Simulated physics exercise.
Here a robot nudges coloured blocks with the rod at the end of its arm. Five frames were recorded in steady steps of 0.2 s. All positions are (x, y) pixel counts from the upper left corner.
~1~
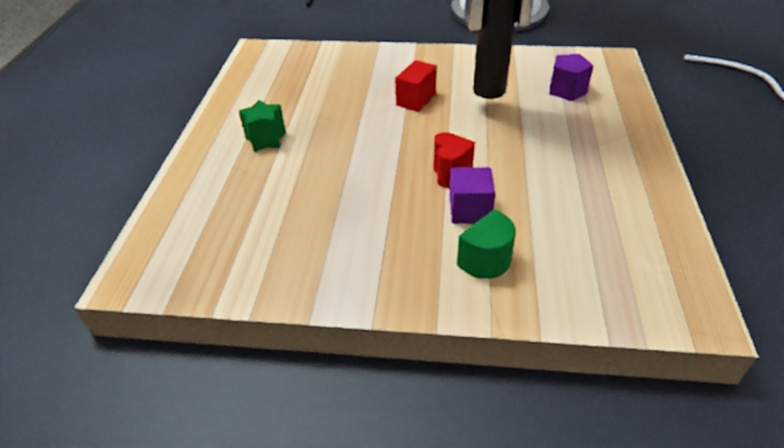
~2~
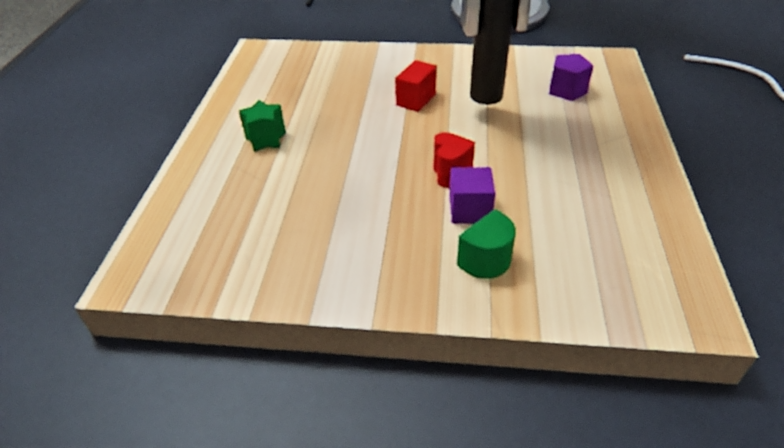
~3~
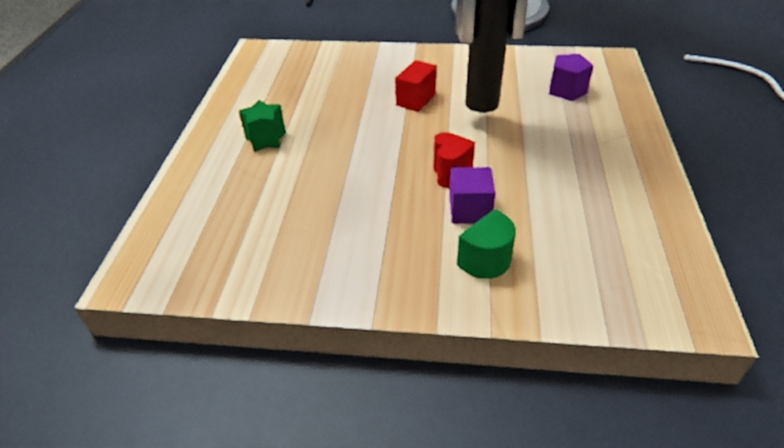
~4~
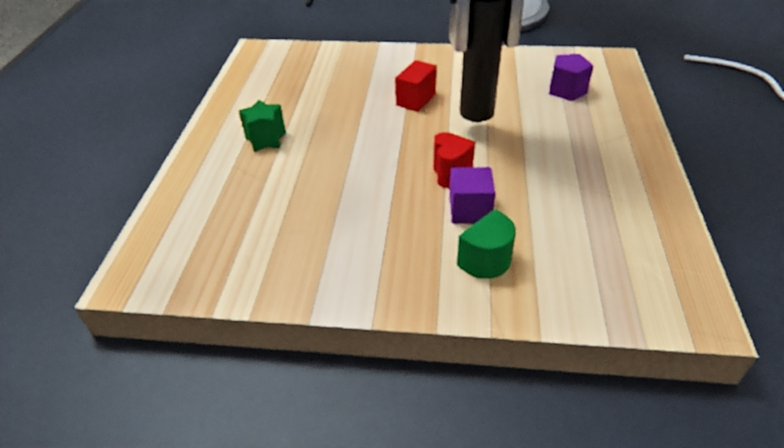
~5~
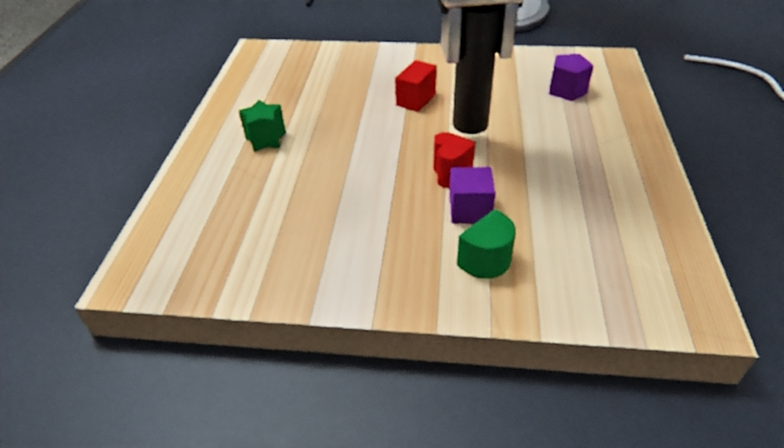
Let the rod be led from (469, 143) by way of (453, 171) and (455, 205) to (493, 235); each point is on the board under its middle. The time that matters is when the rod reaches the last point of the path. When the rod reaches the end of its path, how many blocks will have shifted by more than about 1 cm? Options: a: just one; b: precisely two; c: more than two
c (more than two)
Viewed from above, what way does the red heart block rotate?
Answer: Clockwise.
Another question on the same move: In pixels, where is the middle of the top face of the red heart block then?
My best guess is (428, 192).
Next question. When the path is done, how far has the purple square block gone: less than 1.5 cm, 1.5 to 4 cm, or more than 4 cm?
More than 4 cm.
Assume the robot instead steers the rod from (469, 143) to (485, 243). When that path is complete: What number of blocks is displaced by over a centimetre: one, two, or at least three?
The count will be 3 or more.
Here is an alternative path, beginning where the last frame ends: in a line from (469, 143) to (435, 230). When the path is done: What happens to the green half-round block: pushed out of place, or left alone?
It gets moved.
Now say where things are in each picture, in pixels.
Lower end of the rod (489, 91), tops of blocks, red heart block (452, 144), purple square block (473, 179), green half-round block (491, 230), in the first frame.
Rod (486, 96), blocks as before, in the second frame.
Rod (482, 104), blocks as before, in the third frame.
Rod (477, 113), blocks as before, in the fourth frame.
Rod (470, 125), red heart block (452, 144), purple square block (473, 179), green half-round block (491, 230), in the fifth frame.
The first path, step by step. One third of the way, rod (454, 154); red heart block (441, 163); purple square block (472, 184), turned 25° anticlockwise.
Two thirds of the way, rod (457, 187); red heart block (428, 191), turned 20° clockwise; purple square block (481, 200), turned 40° anticlockwise.
At the end, rod (496, 217); red heart block (428, 192), turned 25° clockwise; purple square block (517, 235), turned 15° anticlockwise; green half-round block (508, 271), turned 30° clockwise.
